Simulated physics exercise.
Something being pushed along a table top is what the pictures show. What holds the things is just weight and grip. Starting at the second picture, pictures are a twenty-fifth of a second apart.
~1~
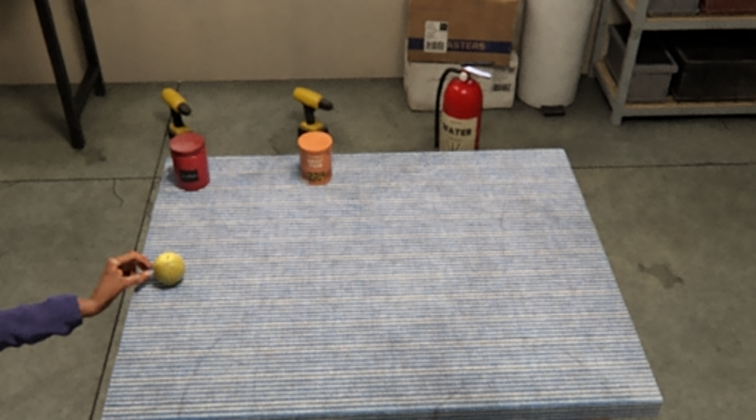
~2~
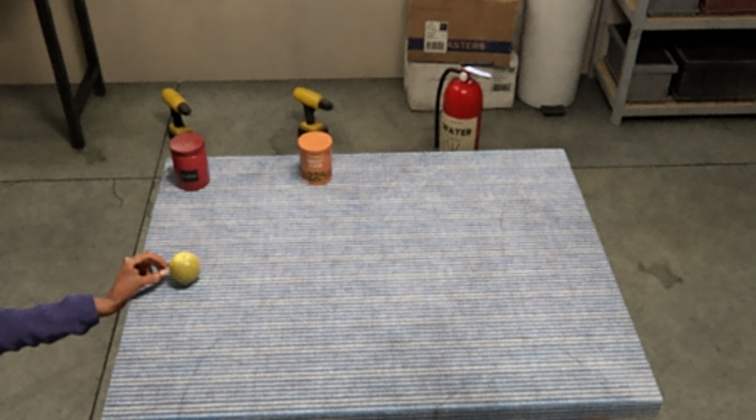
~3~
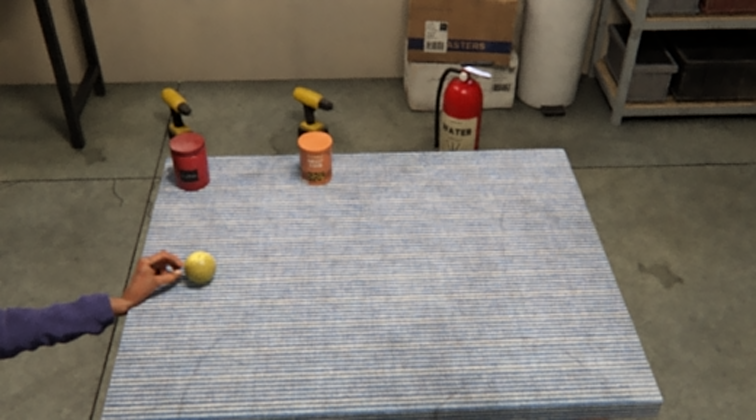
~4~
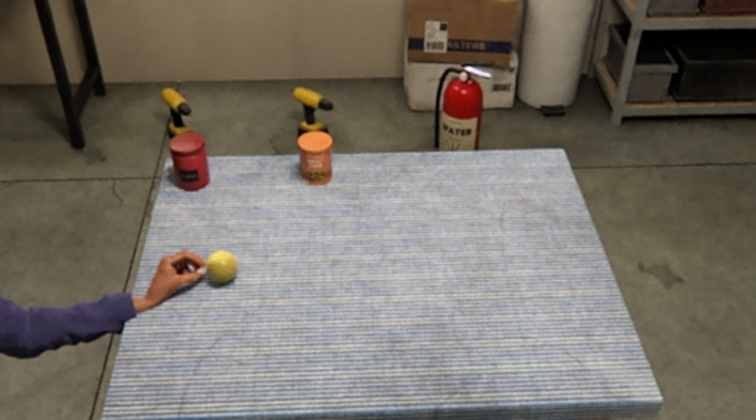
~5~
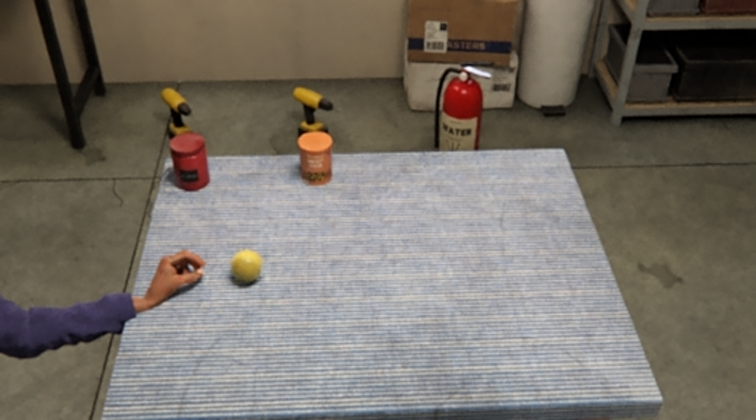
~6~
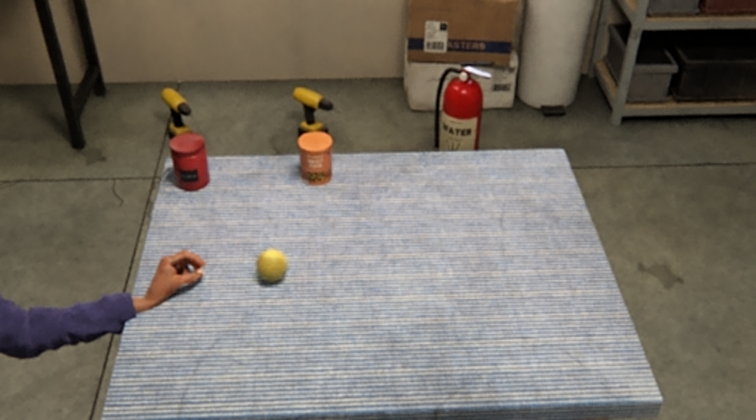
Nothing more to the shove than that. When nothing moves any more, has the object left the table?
Yes, it is off the table.
Then, 0.20 s past the last view, yellow apple displaced well along near (390, 262).
Then, 0.60 s past the last view, yellow apple displaced well along near (605, 256).
Then, 0.90 s past the last view, yellow apple now off the table.
Then, 1.20 s past the last view, things are still on the move.
Finally, off the table, yellow apple.
